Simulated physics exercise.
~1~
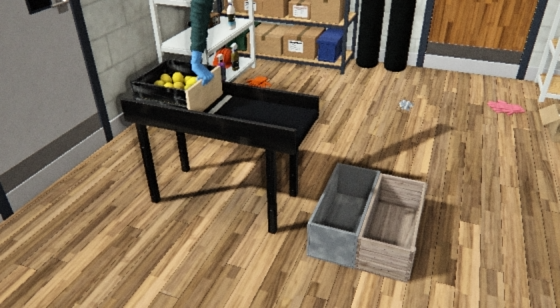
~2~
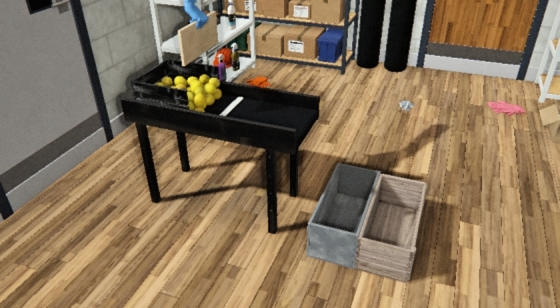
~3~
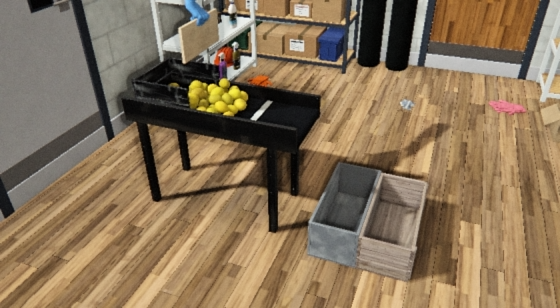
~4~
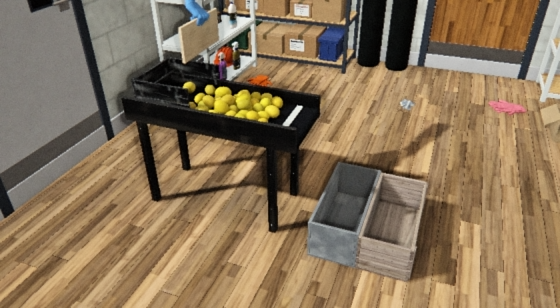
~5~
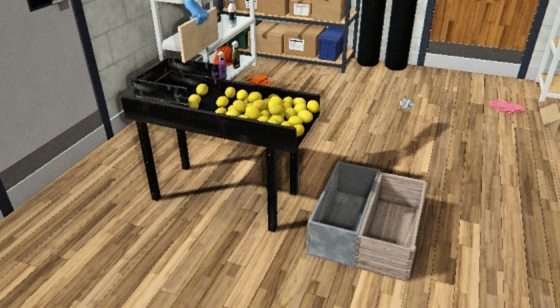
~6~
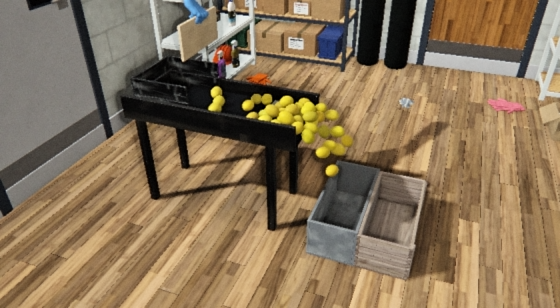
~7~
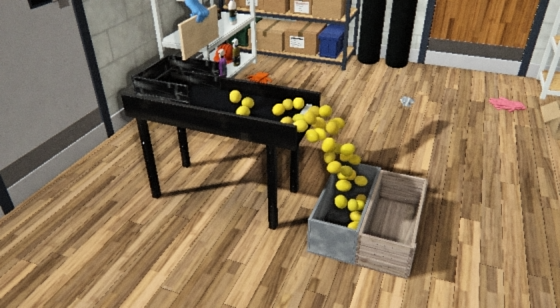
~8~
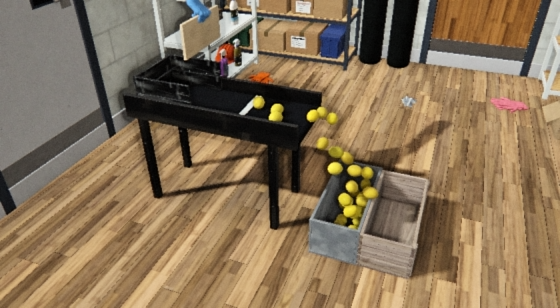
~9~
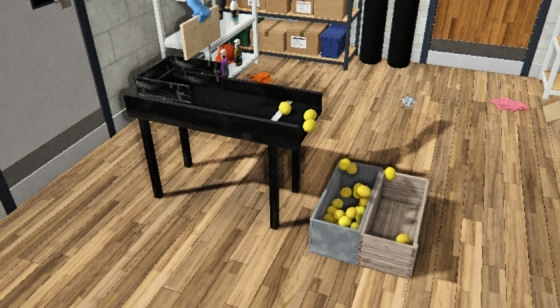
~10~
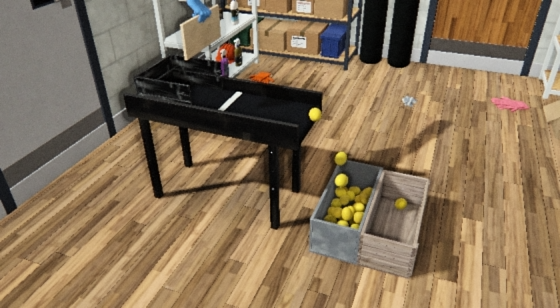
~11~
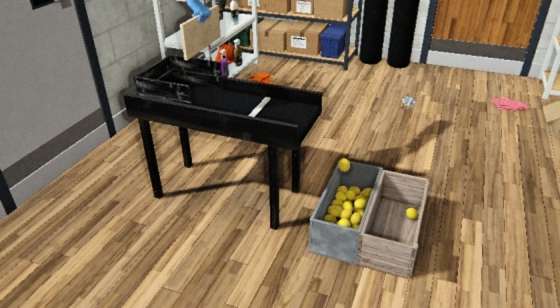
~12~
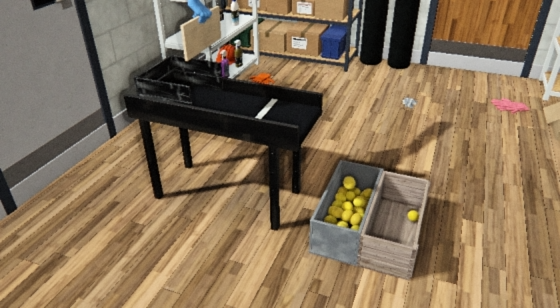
In a storage room with a wooden floor, a gate lifts and a pile of lemons rides rightward along a black belt table, spilling off the end; nearly all drop into the grey bin, while a couple end up in the wooden tub beside it.
